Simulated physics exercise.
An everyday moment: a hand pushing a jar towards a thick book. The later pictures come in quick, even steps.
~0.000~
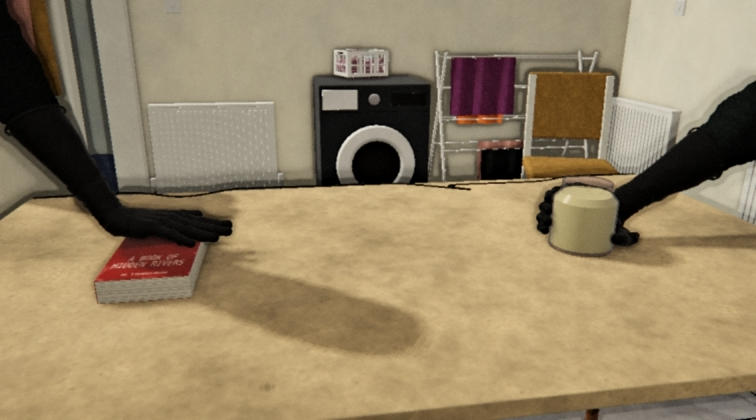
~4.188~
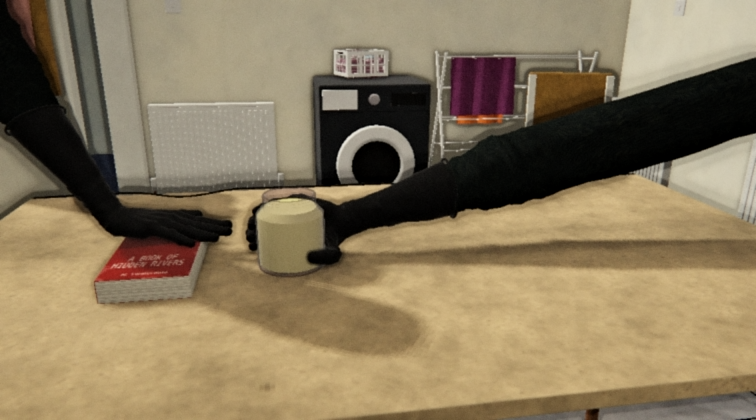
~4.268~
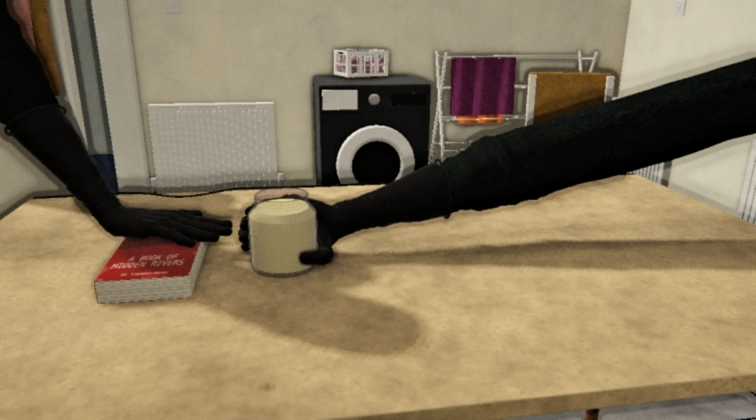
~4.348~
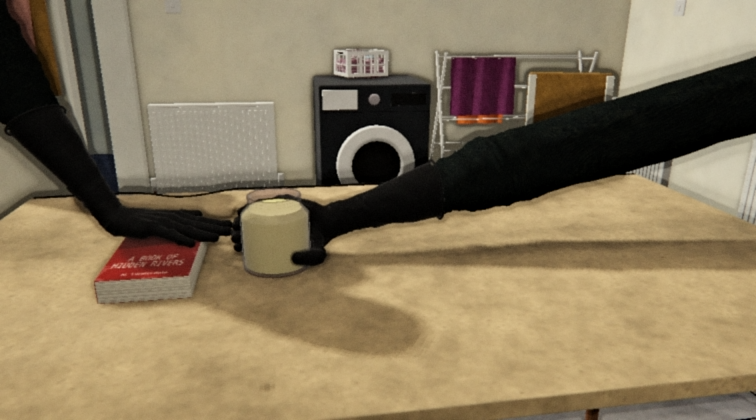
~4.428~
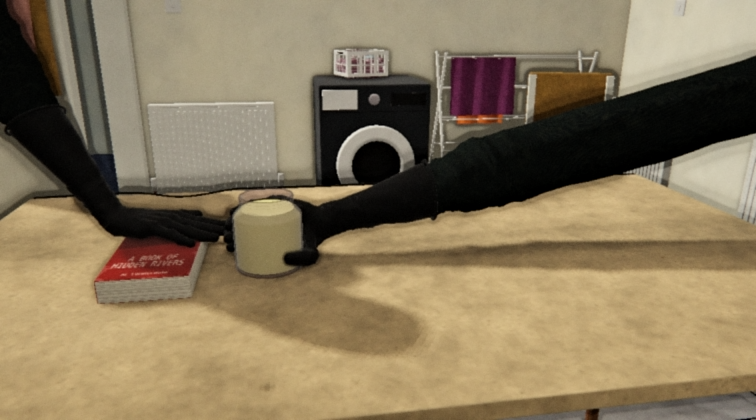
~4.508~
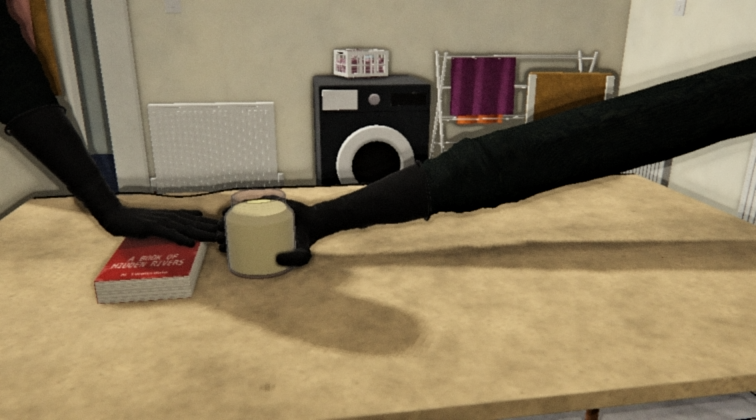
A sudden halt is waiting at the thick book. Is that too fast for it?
At the stop the jar keeps it all in.
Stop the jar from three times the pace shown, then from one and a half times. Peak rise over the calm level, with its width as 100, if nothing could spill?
Roughly 40 per cent, then 20 per cent.
By 4.8 s, the jar meets the thick book.
By 4.9 s, the lemonade surges up the wall; the wave climbs under half way to the rim.
By 6.1 s, the jar stands at the thick book; its rim is dry.
